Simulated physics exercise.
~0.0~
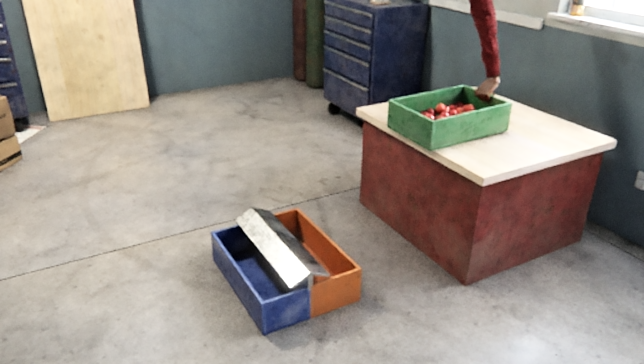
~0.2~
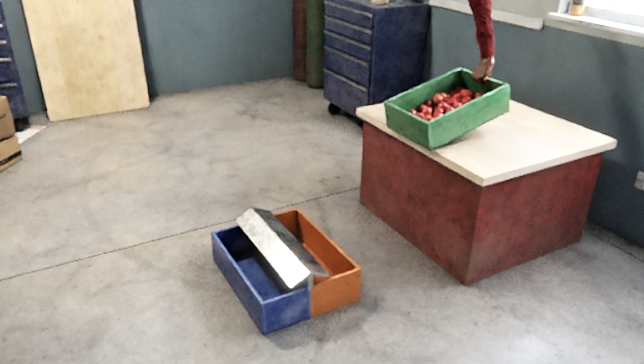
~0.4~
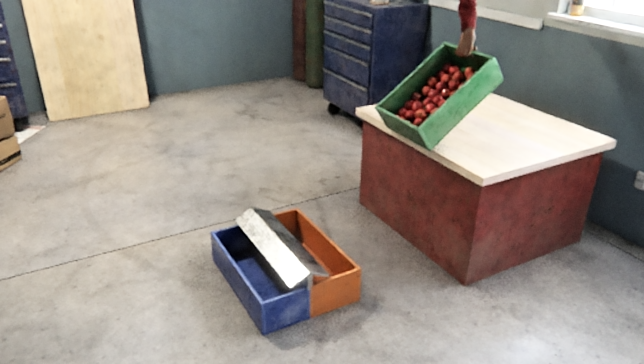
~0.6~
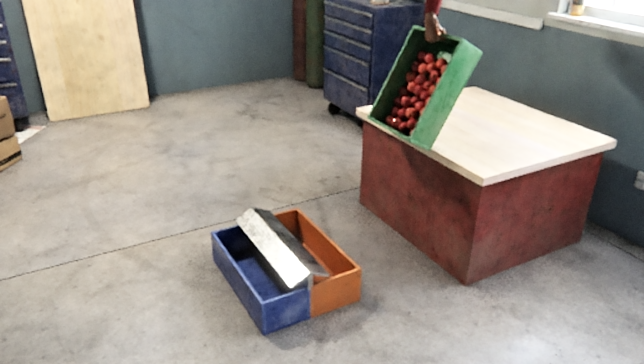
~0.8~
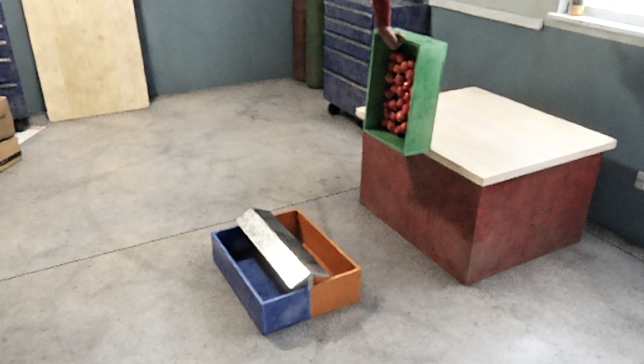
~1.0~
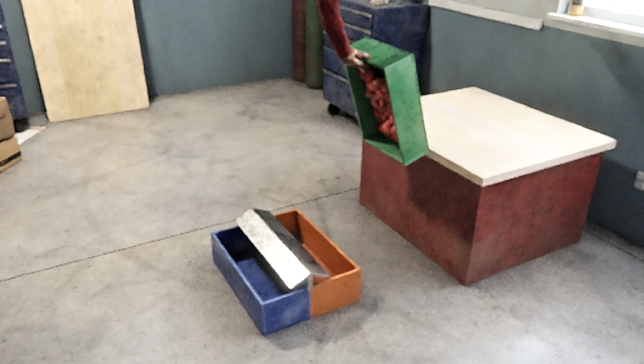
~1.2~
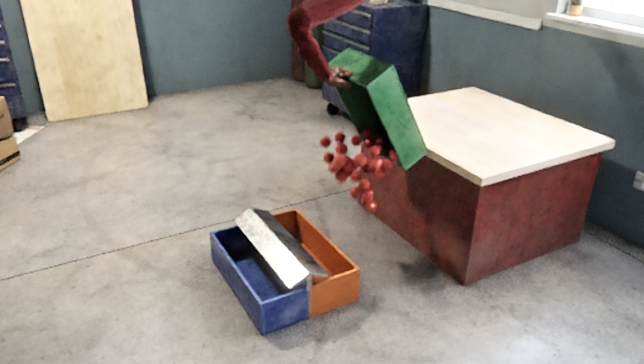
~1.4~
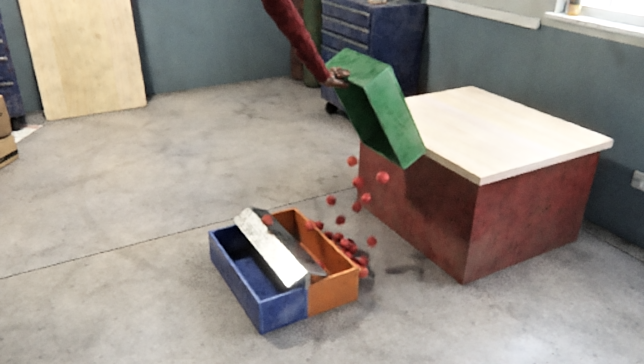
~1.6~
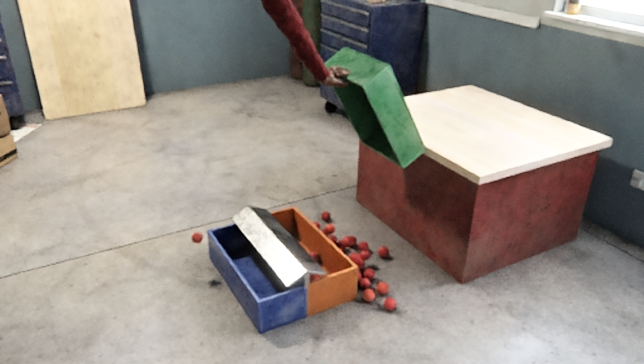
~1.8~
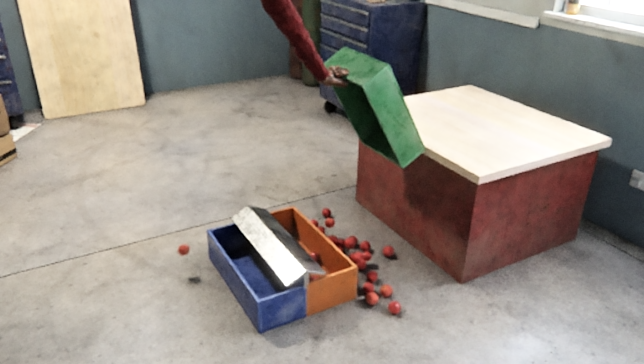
In this clip, a hand tips a green crate of tomatoes off a bench toward joined orange and blue bins, pouring them out; most end up scattered on the floor beside the orange bin, while one lies beyond the blue one and the crate stays tilted.
